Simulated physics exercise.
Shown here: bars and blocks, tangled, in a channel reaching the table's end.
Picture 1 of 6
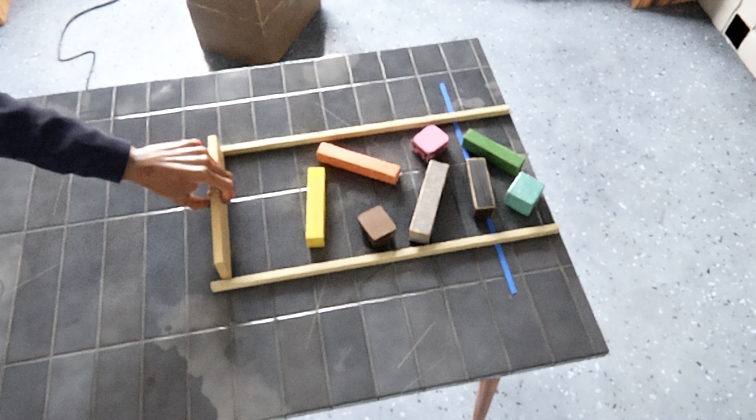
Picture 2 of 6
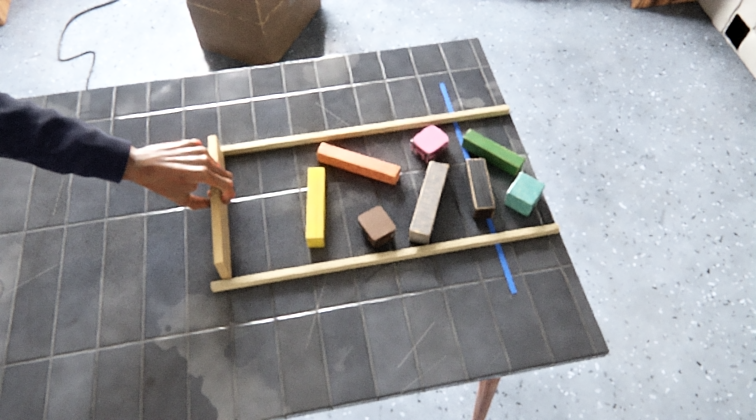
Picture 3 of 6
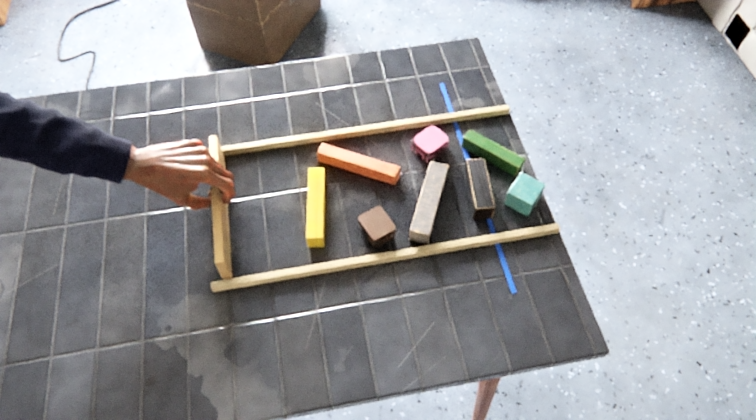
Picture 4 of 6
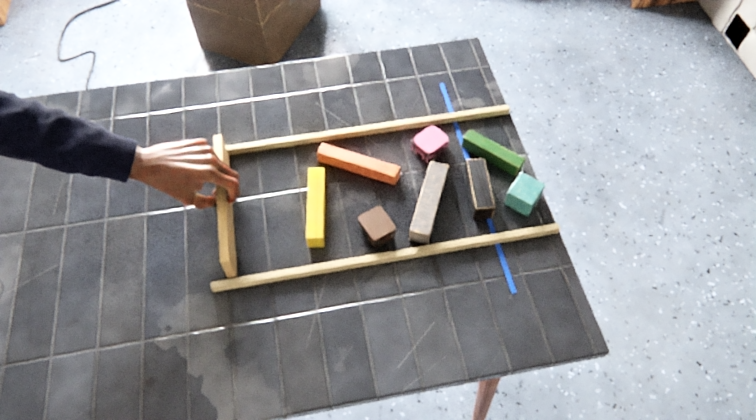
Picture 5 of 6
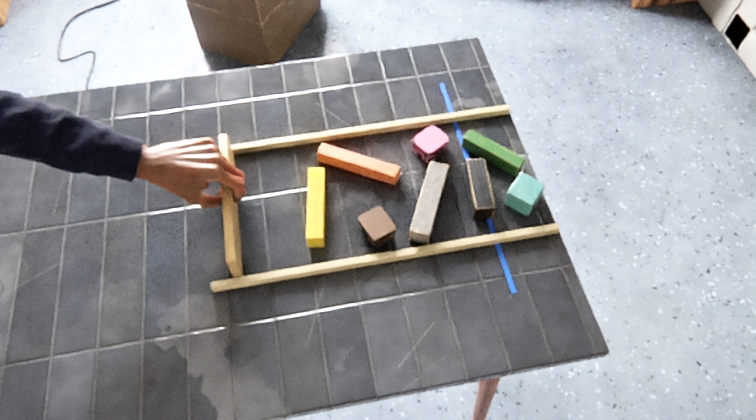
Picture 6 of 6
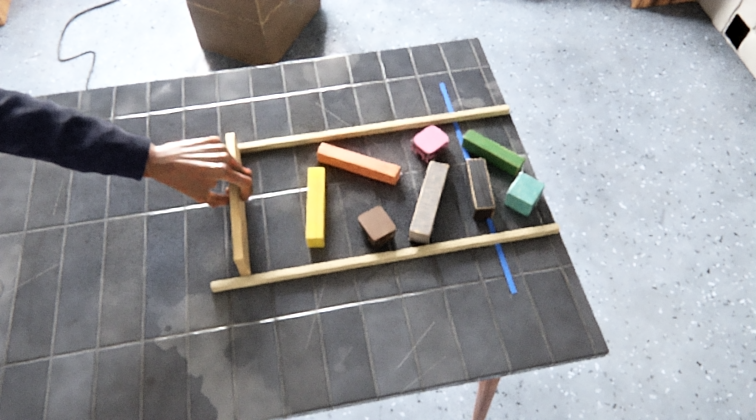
A hand held a wooden board upright across the left end of a channel on a dark tiled table, then slid it slightly right, while the colourful bars and blocks ahead stayed still.
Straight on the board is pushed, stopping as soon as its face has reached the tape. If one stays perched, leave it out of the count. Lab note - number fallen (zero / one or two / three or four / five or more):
You'd see three or four pieces leave the end and fall.
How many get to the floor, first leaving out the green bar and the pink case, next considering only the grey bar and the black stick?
The first removal gives 2, the second gives 0.
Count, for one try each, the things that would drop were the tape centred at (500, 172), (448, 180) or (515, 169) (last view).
5, 1, 7.
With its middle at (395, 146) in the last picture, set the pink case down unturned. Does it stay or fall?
I reckon from there it stays aboard.
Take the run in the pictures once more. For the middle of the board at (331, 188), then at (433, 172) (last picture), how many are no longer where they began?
The counts are 2 and 8.
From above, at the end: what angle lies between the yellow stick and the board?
Close to 0°.
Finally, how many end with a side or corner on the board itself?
1 are in contact with it.
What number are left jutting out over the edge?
1 overhanging.
Early on, none off yet; turquoise block at rest near (525, 194); green bar at rest near (493, 153); black stick at rest near (479, 189).
Finally, the number that fall off is three or four; lost, black stick, green bar and turquoise block.
